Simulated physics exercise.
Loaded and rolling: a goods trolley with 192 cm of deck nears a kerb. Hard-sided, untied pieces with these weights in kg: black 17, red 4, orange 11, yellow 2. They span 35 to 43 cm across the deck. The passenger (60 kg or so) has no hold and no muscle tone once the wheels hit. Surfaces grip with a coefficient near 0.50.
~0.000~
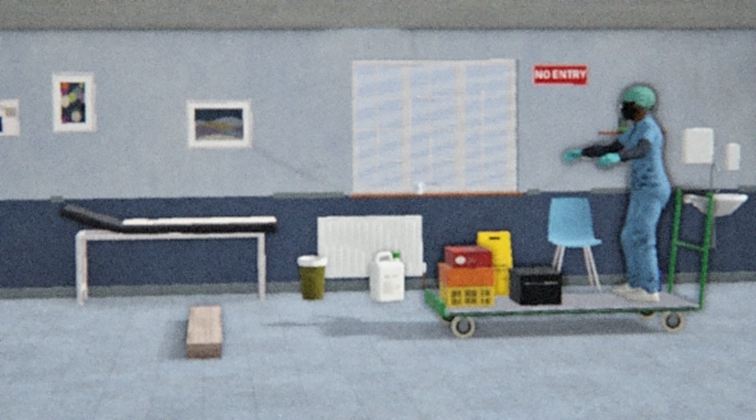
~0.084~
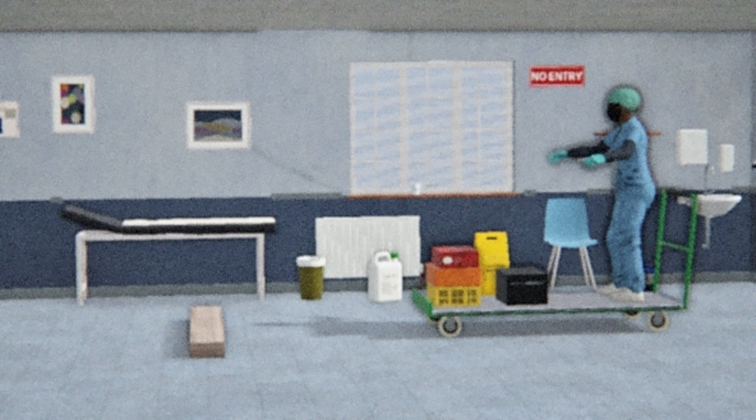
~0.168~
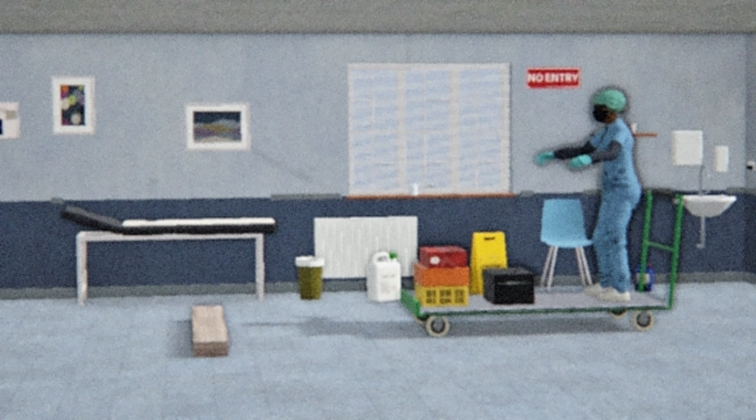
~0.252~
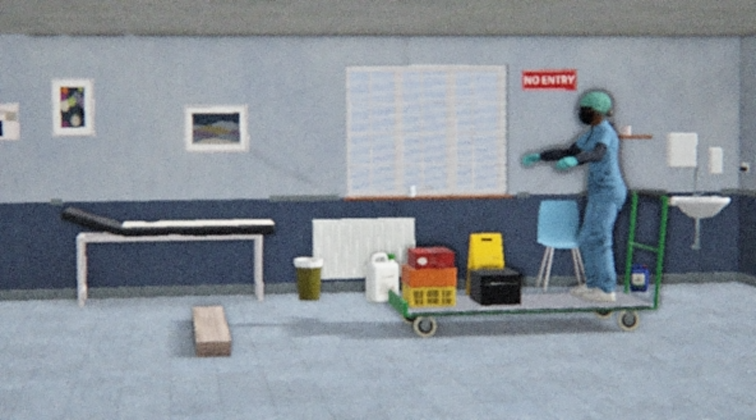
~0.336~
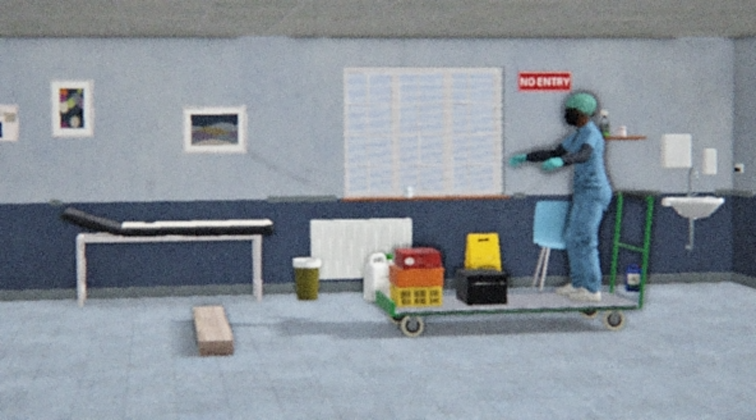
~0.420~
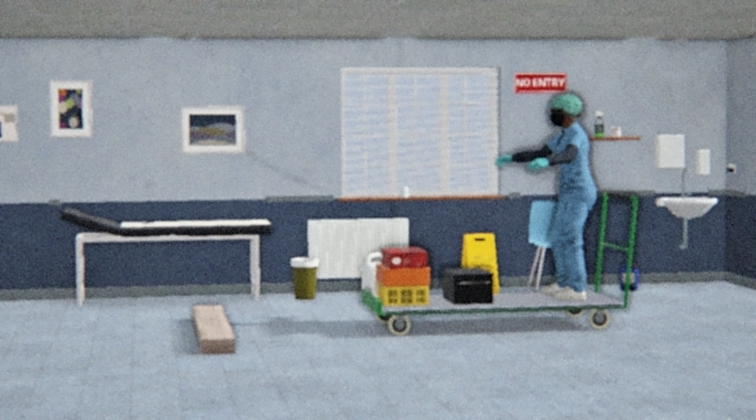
A green-framed flat trolley carrying a person in blue scrubs, teal cap and gloves rolls through a pale blue clinic room, seen side-on from across the floor. Red, orange and yellow crates sit stacked at its left end beside a black box, with a couch, wooden block and blinds further left. The trolley glides steadily leftward, the rider standing with arms held forward, while the view shifts slightly right.
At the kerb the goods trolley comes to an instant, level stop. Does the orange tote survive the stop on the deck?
The orange tote keeps its place on the deck.
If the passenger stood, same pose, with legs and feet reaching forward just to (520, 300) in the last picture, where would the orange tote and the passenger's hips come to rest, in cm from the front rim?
Then orange 10 behind, hips 120 behind.
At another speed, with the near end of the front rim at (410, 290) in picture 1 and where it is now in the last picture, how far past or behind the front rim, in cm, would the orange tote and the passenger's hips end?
Then orange 20 behind, hips 140 behind.
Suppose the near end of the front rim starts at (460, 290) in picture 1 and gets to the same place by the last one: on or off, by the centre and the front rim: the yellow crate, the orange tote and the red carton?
Then yellow on, orange off, red off.
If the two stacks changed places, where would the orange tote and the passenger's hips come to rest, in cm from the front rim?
Then orange 60 behind, hips 130 behind.
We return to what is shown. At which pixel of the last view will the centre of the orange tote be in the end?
Around (232, 280).
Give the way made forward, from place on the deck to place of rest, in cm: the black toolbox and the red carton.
About: Black 20, red 15.
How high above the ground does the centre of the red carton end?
Some 55 cm up.
The wheels strike at 1.47 s.
After 2.02 s the orange tote is 13 cm behind the rim, tilted 0°, near (232, 280) in the last picture's view.
After 2.47 s the orange tote is 13 cm behind the rim, tilted 0°, near (232, 280) in the last picture's view.
At rest, 3.2 s, nothing is past the rim; behind it, black toolbox, red carton, orange tote, yellow crate and the passenger's hips.
